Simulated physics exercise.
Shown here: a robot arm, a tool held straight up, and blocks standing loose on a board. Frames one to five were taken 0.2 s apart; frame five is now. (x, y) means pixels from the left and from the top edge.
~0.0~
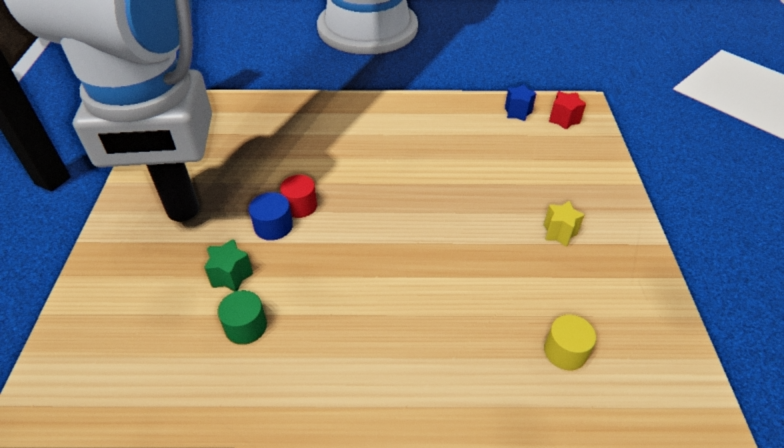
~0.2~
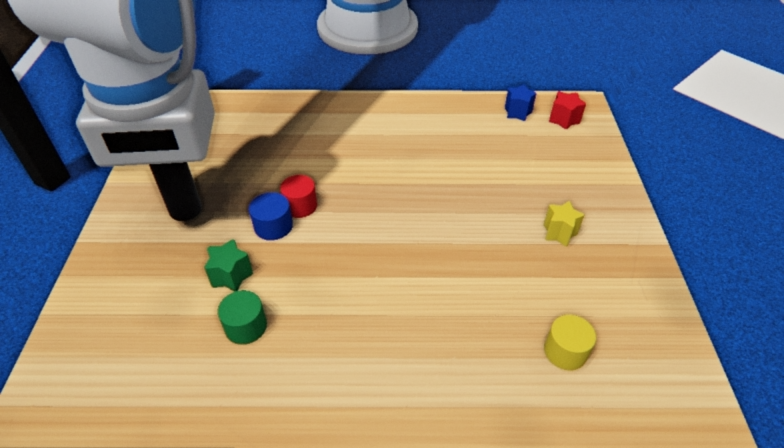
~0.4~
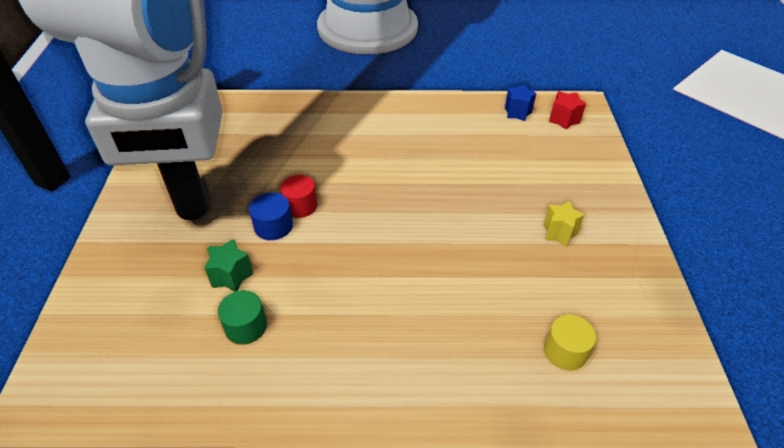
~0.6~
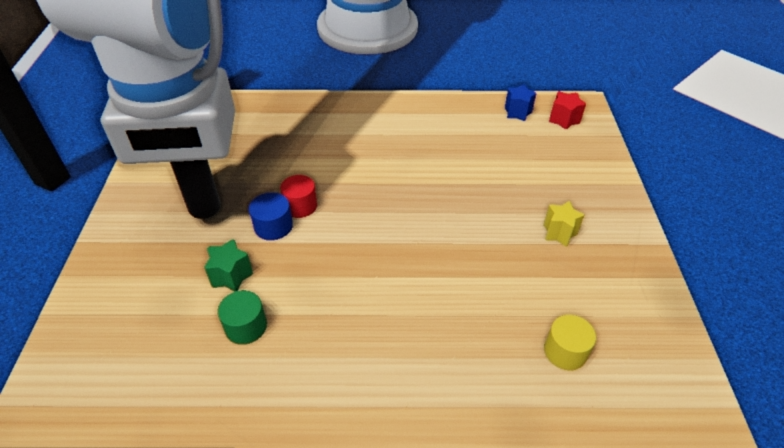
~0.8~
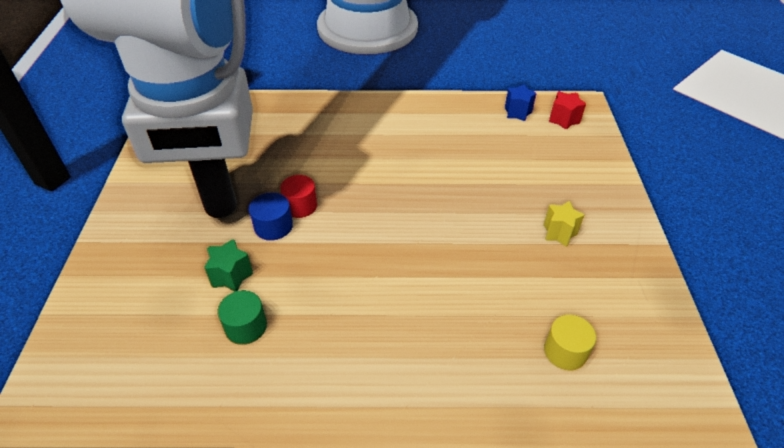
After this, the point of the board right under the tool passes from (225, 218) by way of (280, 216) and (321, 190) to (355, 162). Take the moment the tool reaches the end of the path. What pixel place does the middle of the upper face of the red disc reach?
Most likely (380, 152).
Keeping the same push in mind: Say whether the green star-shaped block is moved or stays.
The green star-shaped block will stay where it is.
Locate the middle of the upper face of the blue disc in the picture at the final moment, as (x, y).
In the picture, that point is around (304, 213).
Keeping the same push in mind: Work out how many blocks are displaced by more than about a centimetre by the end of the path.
I'd put the number at two.
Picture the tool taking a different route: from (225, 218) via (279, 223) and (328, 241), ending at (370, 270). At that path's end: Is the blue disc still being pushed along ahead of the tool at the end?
It seems so.
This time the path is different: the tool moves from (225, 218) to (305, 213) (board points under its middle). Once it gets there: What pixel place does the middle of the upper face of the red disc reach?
It sits at (330, 178).
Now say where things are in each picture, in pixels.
In the first frame, tool's lower end at (184, 212); green star-shaped block at (224, 255); blue disc at (269, 206); red disc at (297, 186).
In the second frame, tool at (186, 211); blocks still.
In the third frame, tool at (193, 210); blocks still.
In the fourth frame, tool at (205, 209); blocks still.
In the fifth frame, tool at (221, 208); green star-shaped block at (224, 255); blue disc at (269, 206); red disc at (297, 186).
On the path given first. One third of the way, tool at (279, 206); blue disc at (301, 213); red disc at (306, 182).
Two thirds of the way, tool at (320, 179); blue disc at (304, 213); red disc at (350, 162).
At the end, tool at (355, 152); green star-shaped block still; blue disc at (304, 213); red disc at (380, 152).
